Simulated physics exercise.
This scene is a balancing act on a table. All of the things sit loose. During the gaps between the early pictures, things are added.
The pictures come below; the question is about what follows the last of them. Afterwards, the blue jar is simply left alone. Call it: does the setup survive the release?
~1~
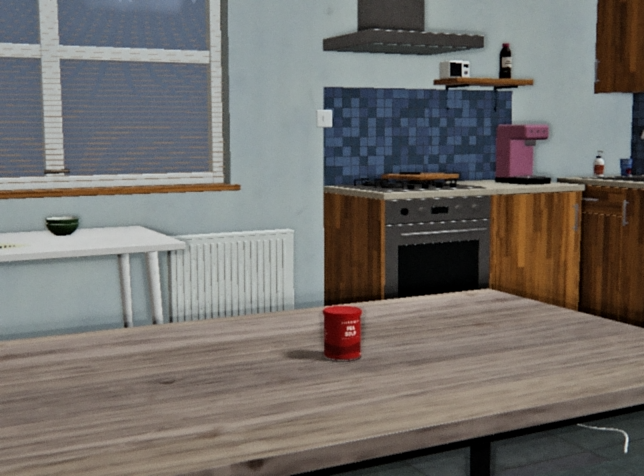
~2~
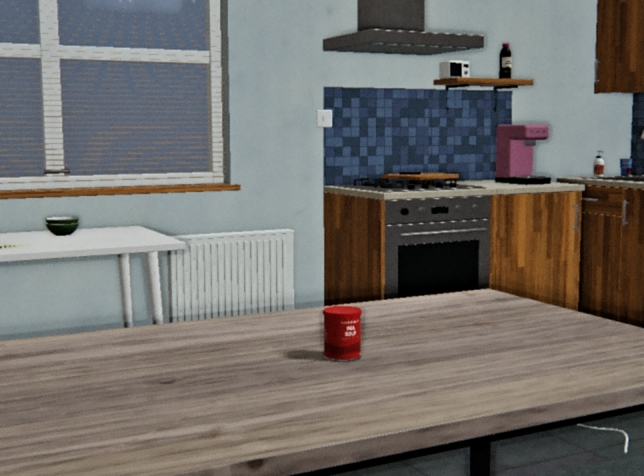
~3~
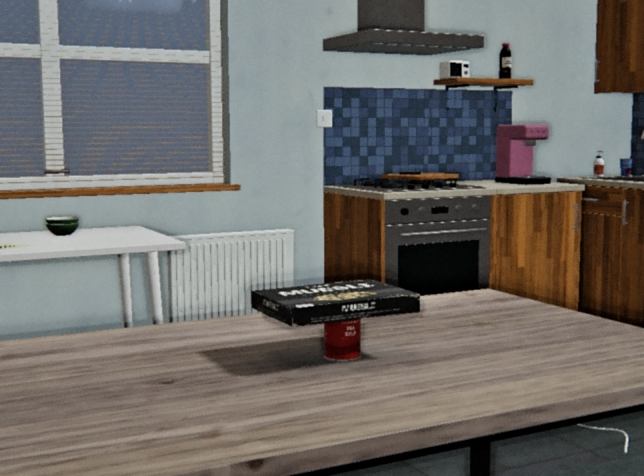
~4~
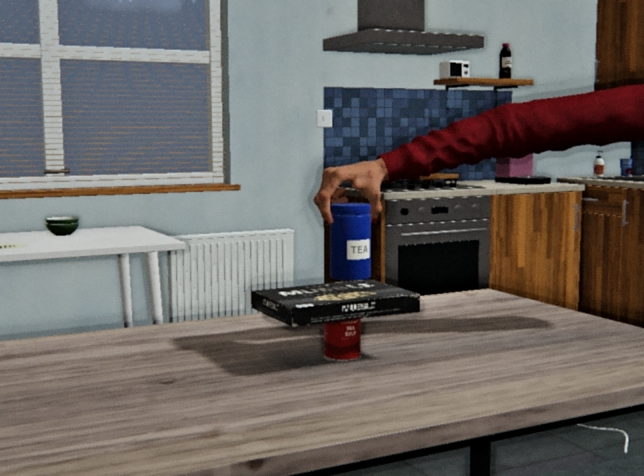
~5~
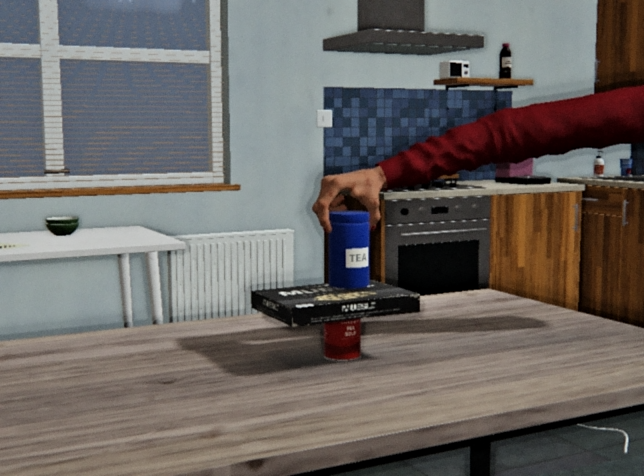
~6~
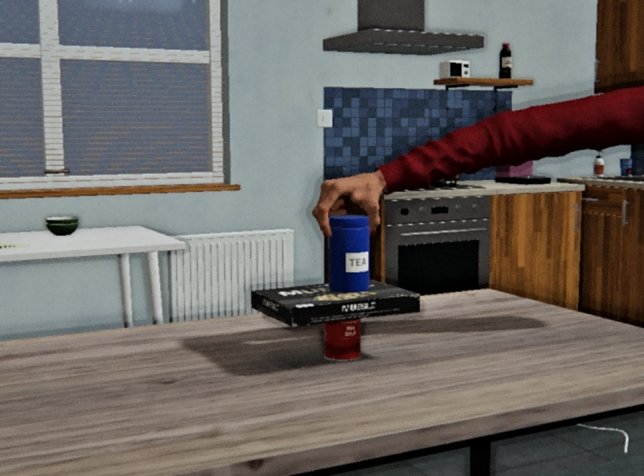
It survives.
Then, 0.80 s later than the last frame, all is still.
Then, 1.70 s later than the last frame, blue jar resting near (349, 254).
When it is over, all 3 as before. End places, in pixels of the last picture, blue jar near (349, 254). The stack holds.
